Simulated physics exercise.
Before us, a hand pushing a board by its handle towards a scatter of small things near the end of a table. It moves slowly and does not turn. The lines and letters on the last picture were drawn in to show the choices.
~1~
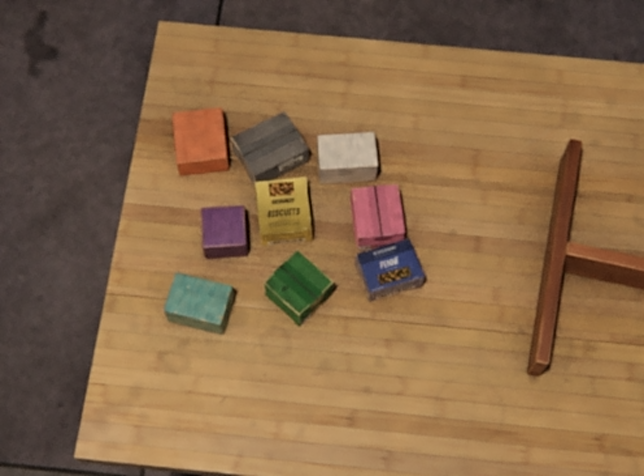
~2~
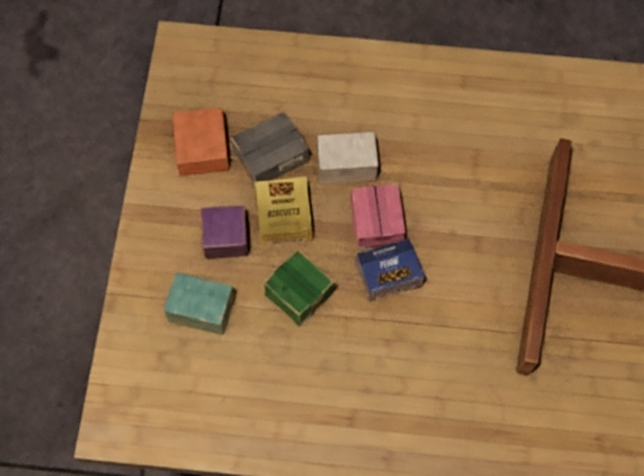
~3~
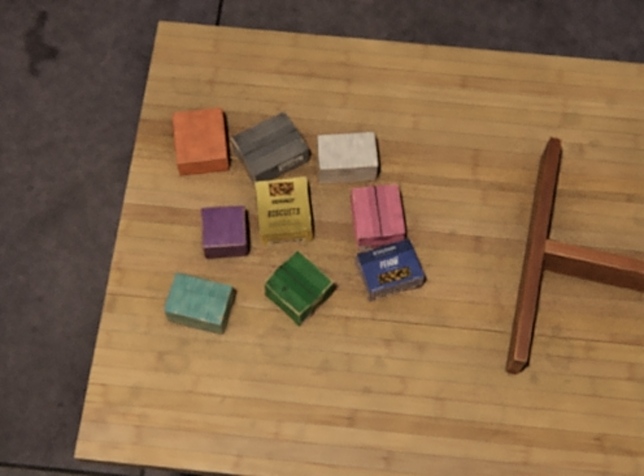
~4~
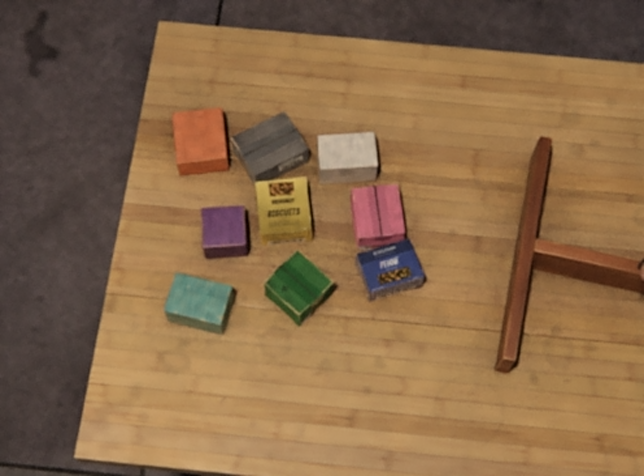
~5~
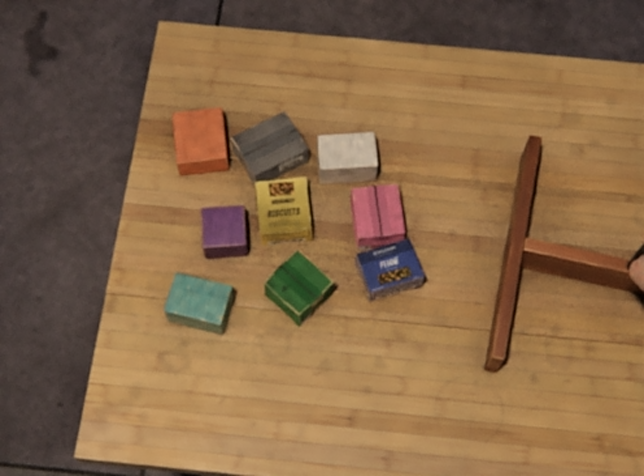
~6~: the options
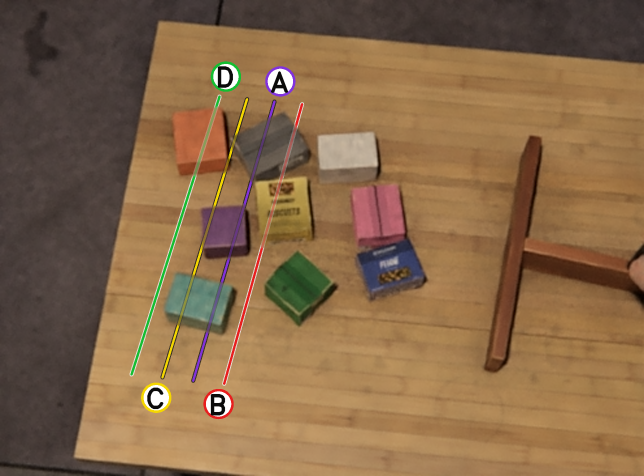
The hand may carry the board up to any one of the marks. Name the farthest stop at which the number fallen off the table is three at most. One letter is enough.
It should halt at C.
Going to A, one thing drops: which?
It is the orange block.
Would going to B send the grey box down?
No.
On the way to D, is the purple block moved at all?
Yes.
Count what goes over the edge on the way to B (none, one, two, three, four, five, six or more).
The count is none.
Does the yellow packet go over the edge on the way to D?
Yes.
On the marked copy, A at (236, 233); B at (265, 236); C at (207, 230); D at (178, 227).
Taking C. A third of the way, board (405, 231); blue box (358, 261); pink box (374, 214).
Two thirds of the way, board (293, 221); orange block (158, 142); purple block (158, 223).
When it is over, board (209, 213); turquoise block over the edge; orange block over the edge; two fallen.
As for the rest, A is within the limit but short; B is within the limit but short; D drops five.
